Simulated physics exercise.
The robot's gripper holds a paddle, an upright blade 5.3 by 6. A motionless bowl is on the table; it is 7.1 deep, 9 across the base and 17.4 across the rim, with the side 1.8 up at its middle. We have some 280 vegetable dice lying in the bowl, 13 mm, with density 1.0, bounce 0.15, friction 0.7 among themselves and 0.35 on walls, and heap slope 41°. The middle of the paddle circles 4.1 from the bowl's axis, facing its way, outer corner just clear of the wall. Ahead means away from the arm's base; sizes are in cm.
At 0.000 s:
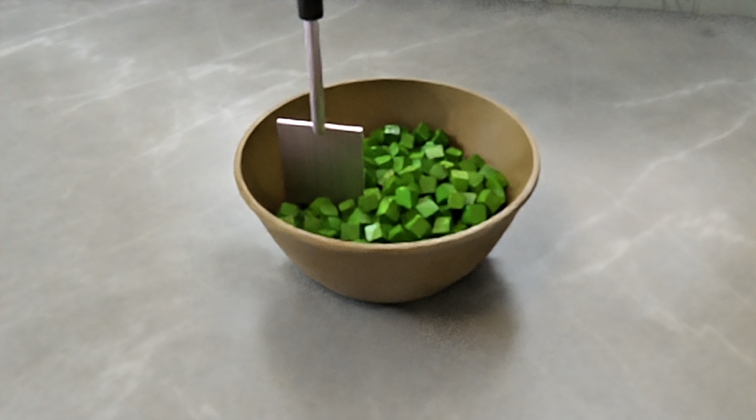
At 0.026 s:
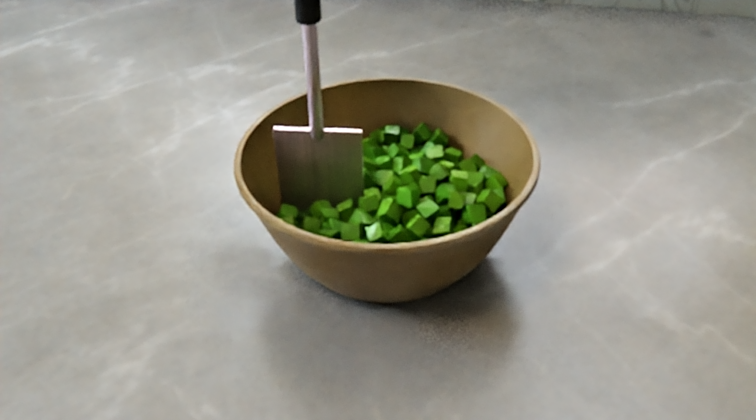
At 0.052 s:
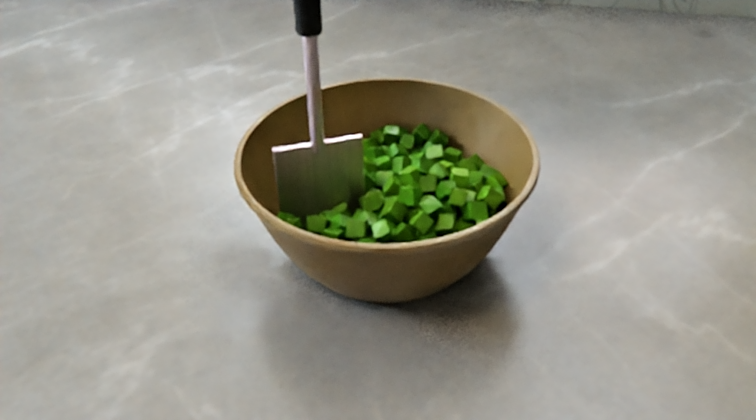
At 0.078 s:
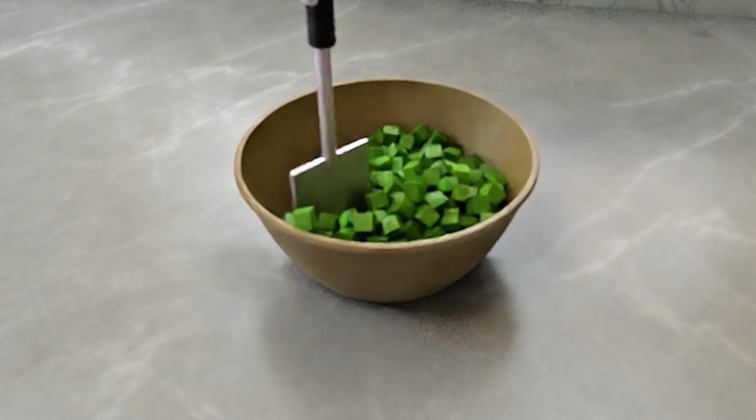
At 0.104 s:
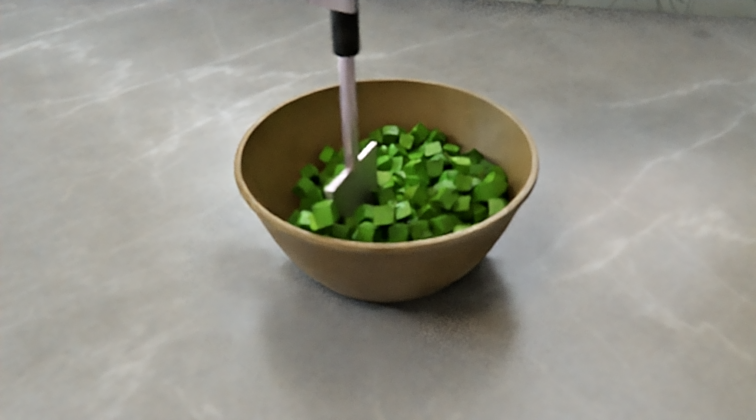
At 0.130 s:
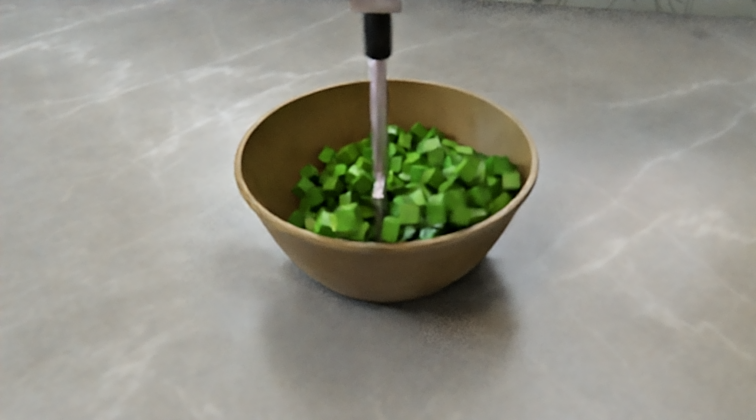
A grey, faintly veined stone-like tabletop is seen from above at an angle by a still camera. A brown bowl sits near the middle, holding a heap of small green cubes, with a flat metallic paddle on a black-topped handle upright at its left side. The paddle lowers slightly, then sweeps rightward through the cubes, turning edge-on and nudging them as it sinks among them.
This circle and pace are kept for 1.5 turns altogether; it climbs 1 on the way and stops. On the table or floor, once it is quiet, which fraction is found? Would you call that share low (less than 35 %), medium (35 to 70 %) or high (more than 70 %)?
I would call it medium.
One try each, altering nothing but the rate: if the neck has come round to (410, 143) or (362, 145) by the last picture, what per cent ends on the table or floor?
About 50 and 40 %.
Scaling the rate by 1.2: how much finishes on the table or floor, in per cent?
Roughly 55 per cent.
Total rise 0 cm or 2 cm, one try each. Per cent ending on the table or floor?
Estimates: 50 % and 40 %.
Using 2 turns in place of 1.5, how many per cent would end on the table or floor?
Estimate: Near 50 %.
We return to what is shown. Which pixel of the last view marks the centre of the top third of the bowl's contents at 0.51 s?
Roughly pixel (398, 224).
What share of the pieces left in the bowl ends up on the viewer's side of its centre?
Near 25 per cent of what stays in the bowl.
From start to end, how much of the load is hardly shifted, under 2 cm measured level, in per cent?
I'd put it at about 5 in a hundred.
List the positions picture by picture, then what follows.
The first frame shows paddle neck at (318, 103), 0° round; upper third of the load around (410, 195), from x 290 to 495, top at y 135; 279 in the bowl.
The second frame shows paddle neck at (316, 107), 8° round; upper third of the load around (410, 195), from x 290 to 495, top at y 135.
The third frame shows paddle neck at (316, 120), 29° round; upper third of the load around (407, 199), from x 285 to 495, top at y 135.
The fourth frame shows paddle neck at (328, 134), 52° round; upper third of the load around (407, 201), from x 290 to 495, top at y 135.
The fifth frame shows paddle neck at (351, 143), 76° round; upper third of the load around (419, 201), from x 300 to 500, top at y 135.
The sixth frame shows paddle neck at (380, 146), 99° round; upper third of the load around (437, 197), from x 300 to 515, top at y 135; 278 in the bowl, 1 in flight or on the tool.
After 0.32 s, 268° round, highest piece 10 above the table; 220 in the bowl, 16 on the table or floor, 43 in flight or on the tool.
After 0.51 s, 77° round, highest piece 10 above the table; 183 in the bowl, 77 on the table or floor, 19 in flight or on the tool.
After 0.80 s, 180° round, highest piece 8 above the table; 159 in the bowl, 120 on the table or floor.
After 1.50 s, 180° round, highest piece 8 above the table; 159 in the bowl, 120 on the table or floor.
At rest, 159 in the bowl, 120 on the table or floor. That is 43 % on the table or floor.
